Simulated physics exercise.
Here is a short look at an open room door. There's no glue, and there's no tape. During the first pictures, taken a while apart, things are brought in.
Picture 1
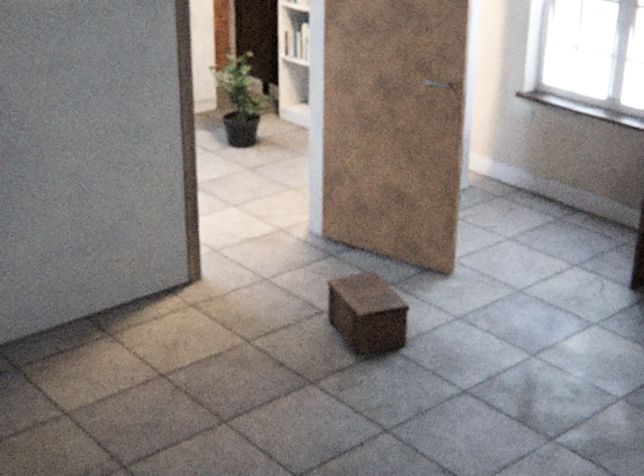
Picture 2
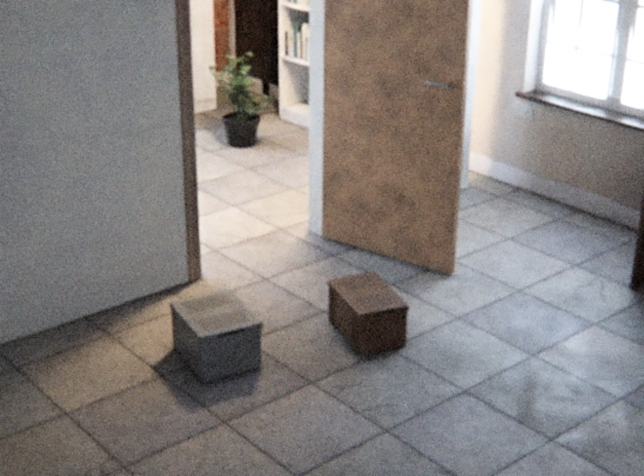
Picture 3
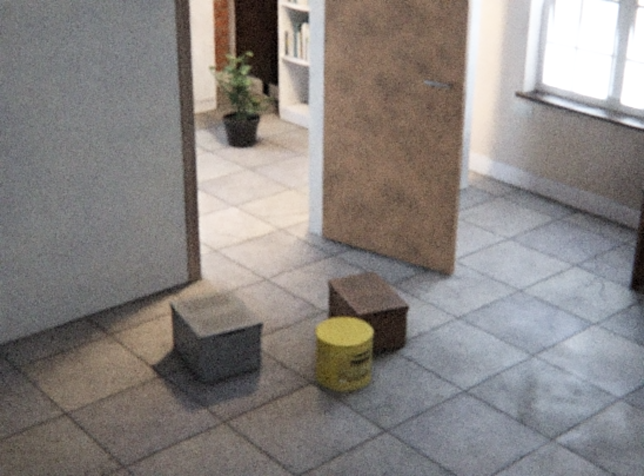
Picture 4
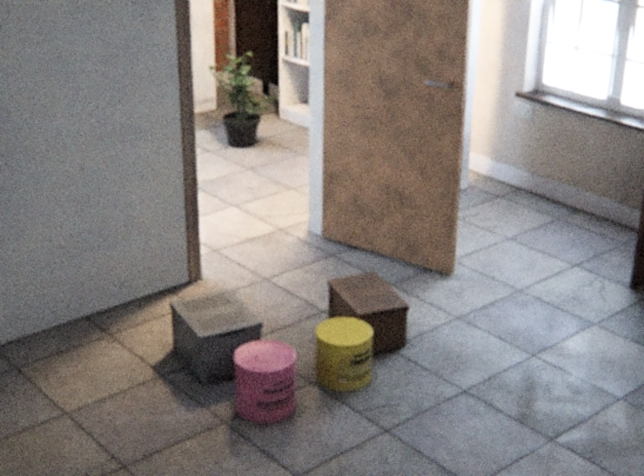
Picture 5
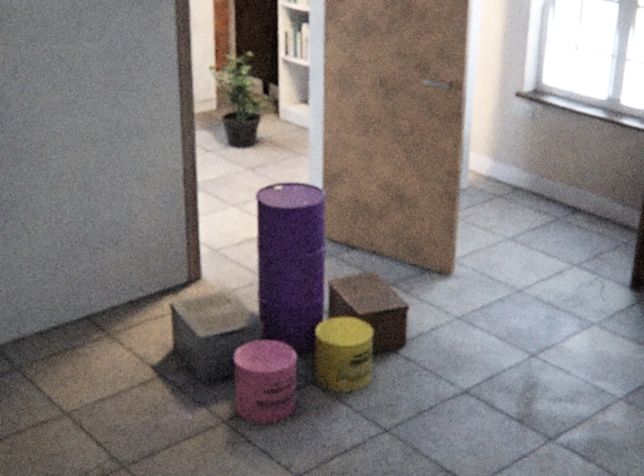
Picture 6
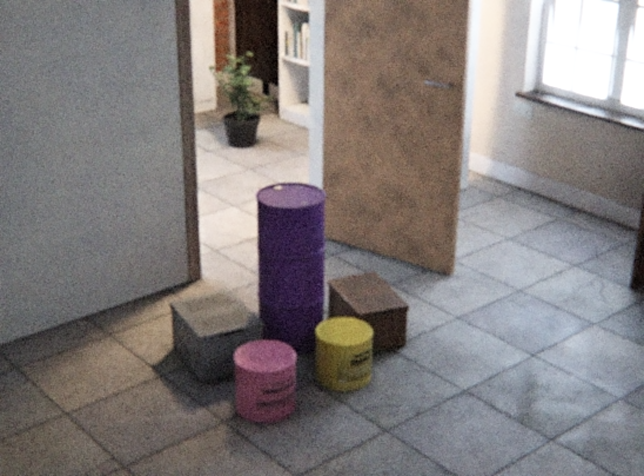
A grey box, a yellow pail, a pink pail and a tall purple drum appear in turn around a brown box on the tiled floor, while the door behind them stays wide open and still.
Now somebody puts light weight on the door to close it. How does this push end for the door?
Result: Fully closed.
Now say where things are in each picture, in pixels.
In the first frame, door wide open and still.
In the second frame, door wide open and still; brown tote (367, 313); grey tote (216, 335).
In the third frame, door wide open and still; yellow pail (344, 354).
In the fourth frame, door wide open and still; brown tote (367, 313); grey tote (216, 335).
In the fifth frame, door wide open and still; pink pail (265, 382); yellow pail (344, 354).
In the sixth frame, door wide open and still; purple drum (291, 269); brown tote (367, 313).
Then, 1.20 s on from there, door at 71°.
Then, 2.10 s on from there, door at 33°.
In the end, door at 0°; all 5 unmoved. At the end, from the last picture's camera, purple drum near (291, 269).
